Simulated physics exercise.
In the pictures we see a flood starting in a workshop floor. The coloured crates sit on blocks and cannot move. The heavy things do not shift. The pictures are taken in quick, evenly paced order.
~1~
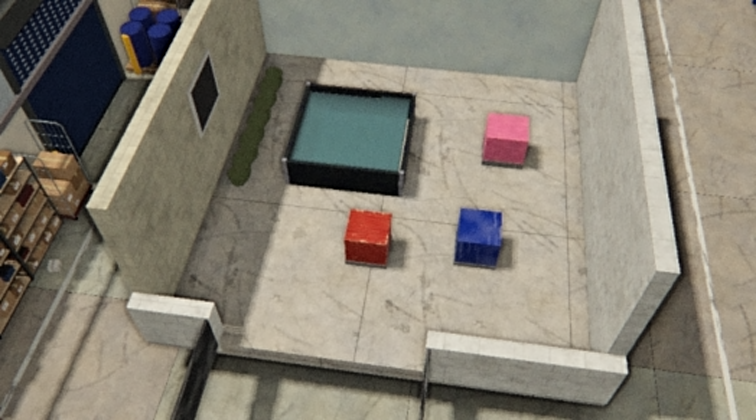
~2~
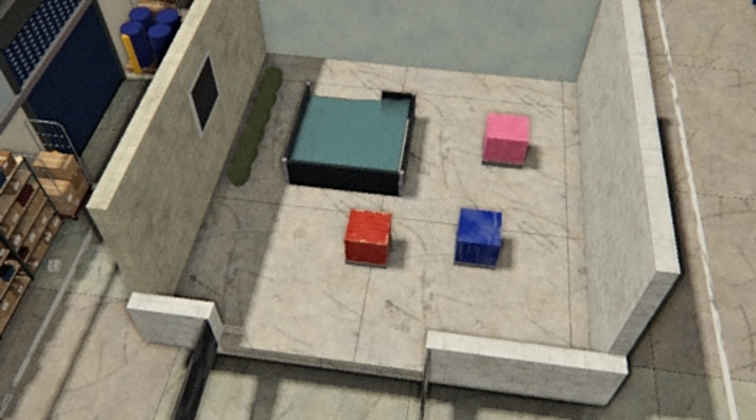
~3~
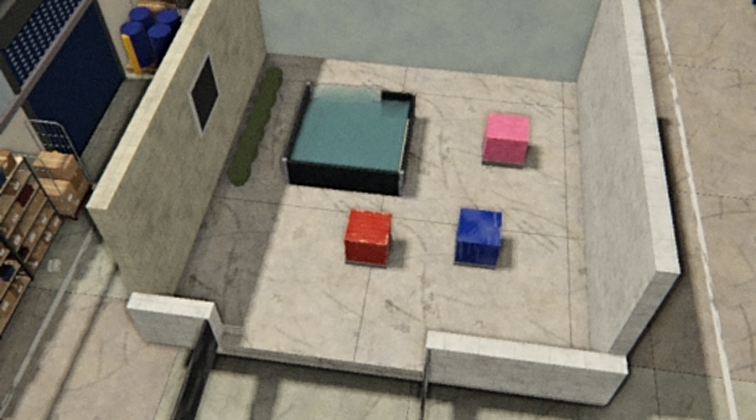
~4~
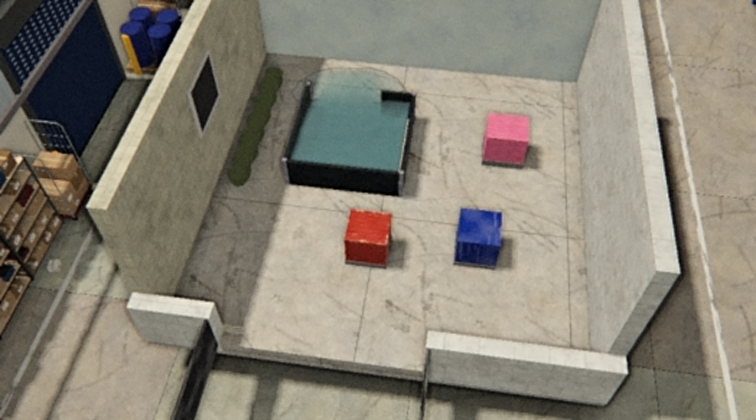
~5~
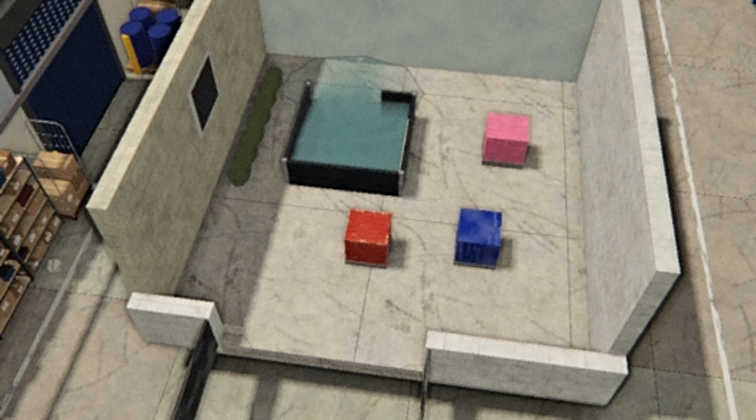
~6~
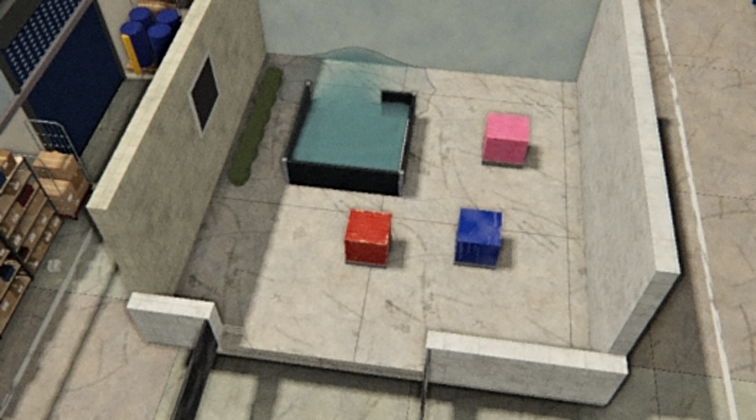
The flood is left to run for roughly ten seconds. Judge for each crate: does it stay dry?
Outcome: Blue crate: A dry one; pink crate: A dry one; red crate: A dry one.
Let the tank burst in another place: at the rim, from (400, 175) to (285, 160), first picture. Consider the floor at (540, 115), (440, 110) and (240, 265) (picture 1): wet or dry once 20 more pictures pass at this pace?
So it's nothing at the first, nothing at the second and liquid at the third.
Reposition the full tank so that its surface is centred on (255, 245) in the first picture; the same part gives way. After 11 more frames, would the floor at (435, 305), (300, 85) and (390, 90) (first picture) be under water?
As listed: Free of water, under water, awash.
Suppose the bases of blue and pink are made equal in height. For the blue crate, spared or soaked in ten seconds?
After ten seconds the blue is left unharmed.
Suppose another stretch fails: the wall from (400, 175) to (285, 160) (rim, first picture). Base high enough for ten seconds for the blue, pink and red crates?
Here's how it goes: The blue is swamped, the pink is left untouched, and the red is swamped.
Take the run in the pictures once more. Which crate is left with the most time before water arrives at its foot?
Pick: The red crate.
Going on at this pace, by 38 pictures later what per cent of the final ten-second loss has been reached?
Near 25 %.
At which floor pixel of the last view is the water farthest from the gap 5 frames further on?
The front tops out at about (475, 78).
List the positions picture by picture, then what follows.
Still water in the tank at (352, 130), in the first frame.
Water pours out on the tank's far side and has run to a hidden place, in the second frame.
The front is at a hidden place, out from the gap on the tank's far side, in the third frame.
The front is at (376, 72), out from the gap on the tank's far side, in the fourth frame.
The front is at (395, 66), out from the gap on the tank's far side, in the fifth frame.
The front is at (417, 68), out from the gap on the tank's far side, in the sixth frame.
A moment on, water covers 10 % of the floor; the blue crate not reached, the pink crate not reached, the red crate not reached.
Next, water covers 20 % of the floor; the blue crate not reached, the pink crate not reached, the red crate not reached.
Then, water covers 40 % of the floor; the blue crate not reached, the pink crate water round its plinth, the red crate not reached.
Later, water covers 70 % of the floor; the blue crate water round its plinth, the pink crate water round its plinth, the red crate not reached.
In the end, water covers 95 % of the floor; the blue crate stayed above the water, the pink crate stayed above the water, the red crate stayed above the water.
